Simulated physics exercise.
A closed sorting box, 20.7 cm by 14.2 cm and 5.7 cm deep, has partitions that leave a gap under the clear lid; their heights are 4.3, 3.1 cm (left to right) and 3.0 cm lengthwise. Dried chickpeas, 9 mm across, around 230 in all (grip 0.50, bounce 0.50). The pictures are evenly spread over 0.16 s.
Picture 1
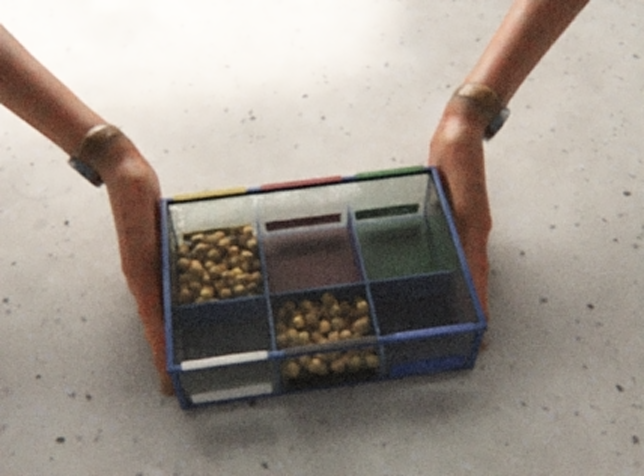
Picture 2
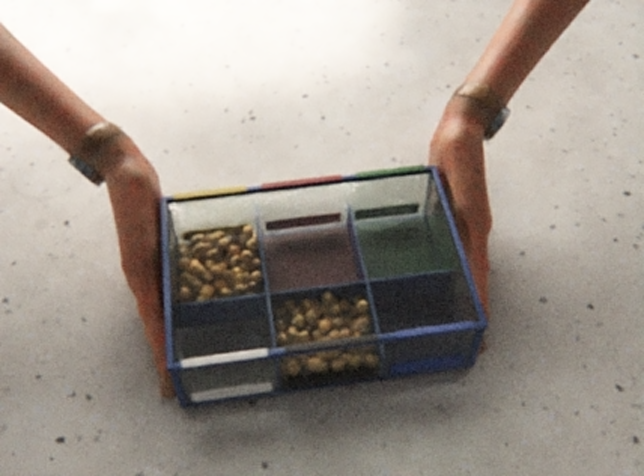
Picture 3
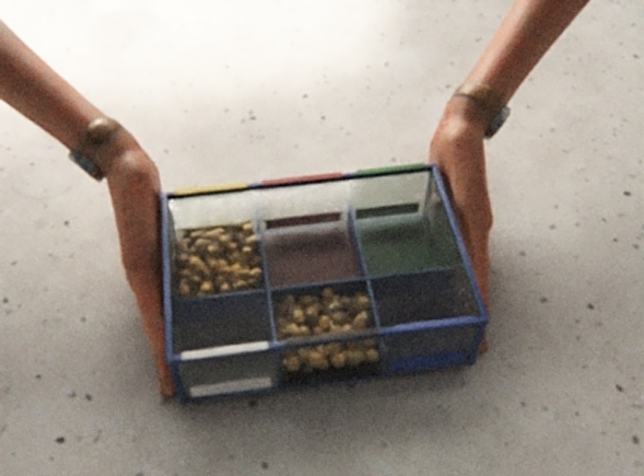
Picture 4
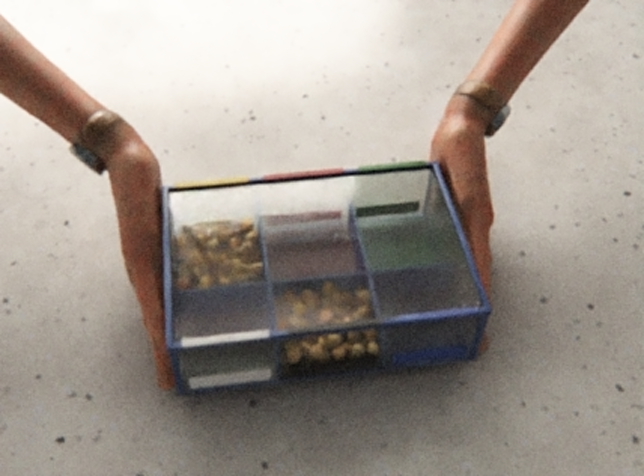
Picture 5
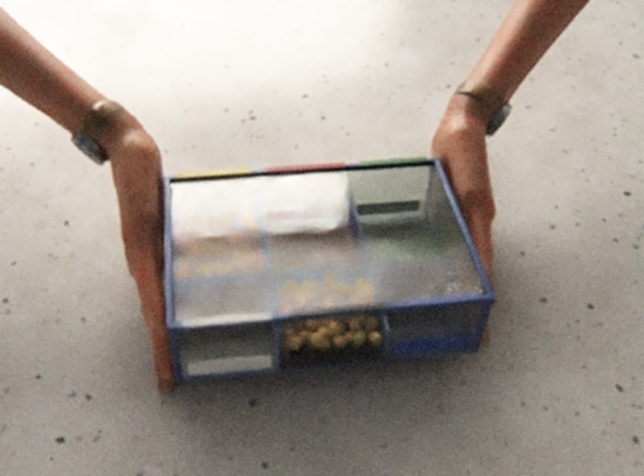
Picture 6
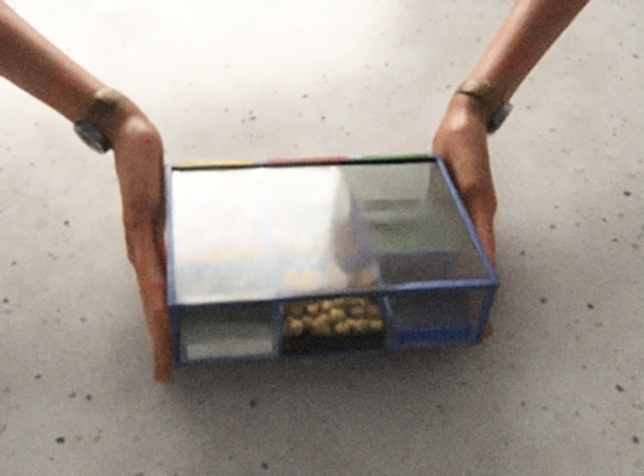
Two hands tilting a closed, clear-lidded sorting box of dried chickpeas, its front edge rising as glare spreads across the lid.
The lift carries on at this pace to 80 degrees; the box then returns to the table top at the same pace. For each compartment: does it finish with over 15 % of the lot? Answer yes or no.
Red no, blue no, green yes, yellow yes, white no, black yes.
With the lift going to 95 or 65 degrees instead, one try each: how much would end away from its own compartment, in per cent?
Some 45 and 10 per cent.
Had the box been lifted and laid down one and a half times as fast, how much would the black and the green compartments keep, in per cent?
In that case black 15, green 25.
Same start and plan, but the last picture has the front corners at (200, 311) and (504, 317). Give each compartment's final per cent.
Red 5; blue 20; green 10; yellow 40; white 0; black 25.
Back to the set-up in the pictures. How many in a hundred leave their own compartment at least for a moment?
Roughly 25 per cent.
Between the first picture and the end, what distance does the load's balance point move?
About 4.0 cm.
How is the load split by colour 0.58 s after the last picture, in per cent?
Red 5, blue 0, green 5, yellow 50, white 0, black 40.
Then, 0.58 s after the last picture, tilt 80 degrees; red 5 %, green 5 %, yellow 50 %, black 40 %.
Then, 0.97 s after the last picture, tilt 35 degrees; red 5 %, green 20 %, yellow 50 %, black 25 %.
Then, 1.45 s after the last picture, tilt 0 degrees; red 5 %, green 20 %, yellow 50 %, black 25 %.
In the end, red 5 %, blue 0 %, green 20 %, yellow 50 %, white 0 %, black 25 %.
